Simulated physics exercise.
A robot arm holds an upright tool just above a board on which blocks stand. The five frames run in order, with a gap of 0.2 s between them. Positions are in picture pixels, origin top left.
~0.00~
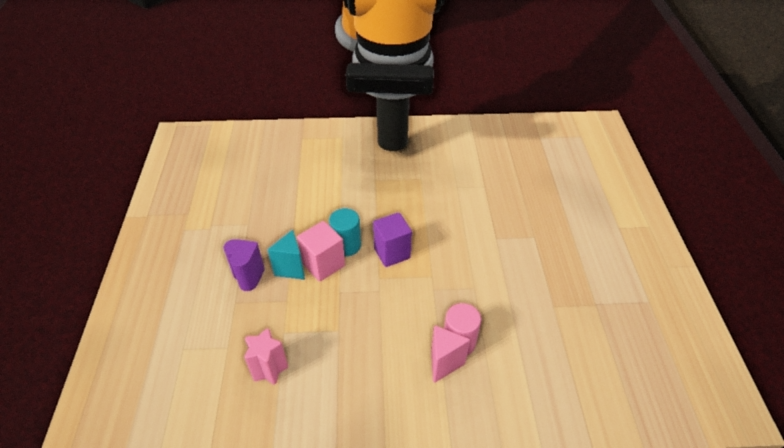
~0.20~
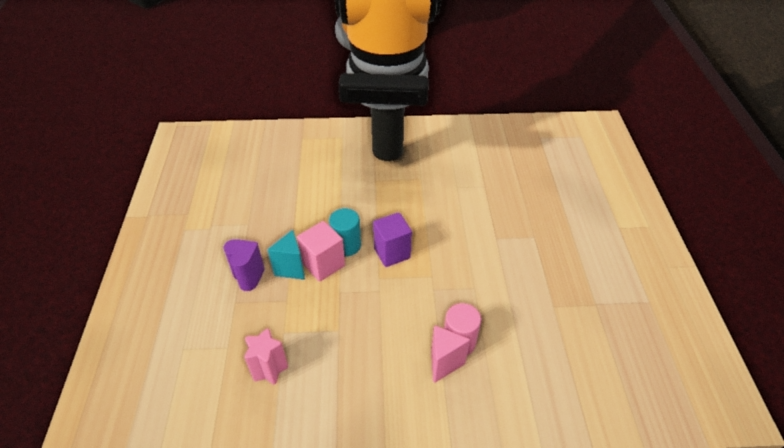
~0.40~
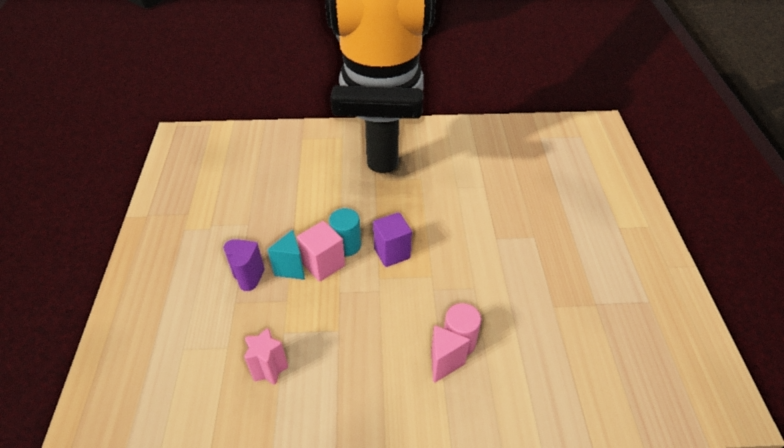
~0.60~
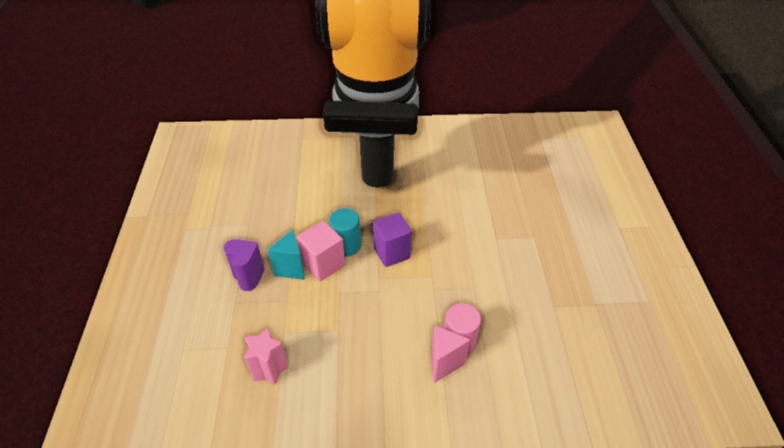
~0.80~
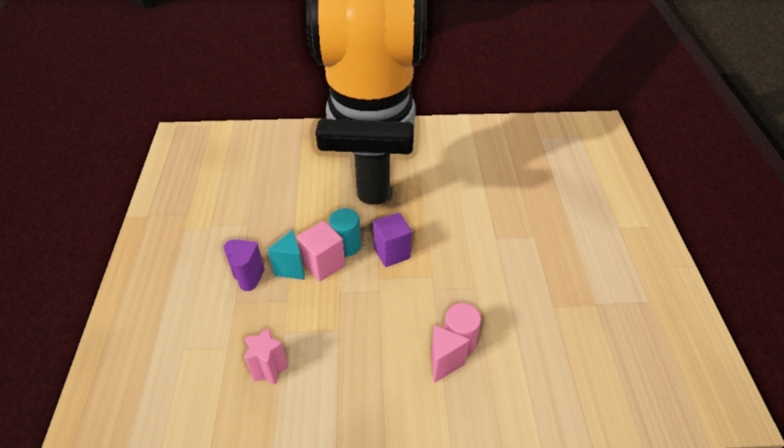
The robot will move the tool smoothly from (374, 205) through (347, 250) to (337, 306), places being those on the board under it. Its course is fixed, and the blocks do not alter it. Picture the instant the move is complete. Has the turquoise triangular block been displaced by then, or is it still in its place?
The answer is that it is displaced.
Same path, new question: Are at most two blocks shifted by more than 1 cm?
The answer is no.
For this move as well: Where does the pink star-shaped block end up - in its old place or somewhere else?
The push misses it.
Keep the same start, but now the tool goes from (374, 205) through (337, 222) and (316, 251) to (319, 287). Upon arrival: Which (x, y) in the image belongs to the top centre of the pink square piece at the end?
It sits at (327, 290).
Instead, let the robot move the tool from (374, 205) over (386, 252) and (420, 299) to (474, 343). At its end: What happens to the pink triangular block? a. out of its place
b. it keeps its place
My pick is a.
On the path given first. One third of the way, tool at (353, 223); turquoise triangular block at (279, 247); pink square piece at (309, 248), turned 20° clockwise; turquoise circular block at (338, 231).
Two thirds of the way, tool at (342, 257); turquoise triangular block at (271, 251), turned 15° clockwise; pink square piece at (299, 259), turned 35° clockwise; turquoise circular block at (334, 270).
At the end, tool at (336, 296); pink star-shaped block not moved; turquoise triangular block at (271, 251), turned 15° clockwise; pink square piece at (299, 260), turned 40° clockwise; turquoise circular block at (328, 312); purple square piece not moved.
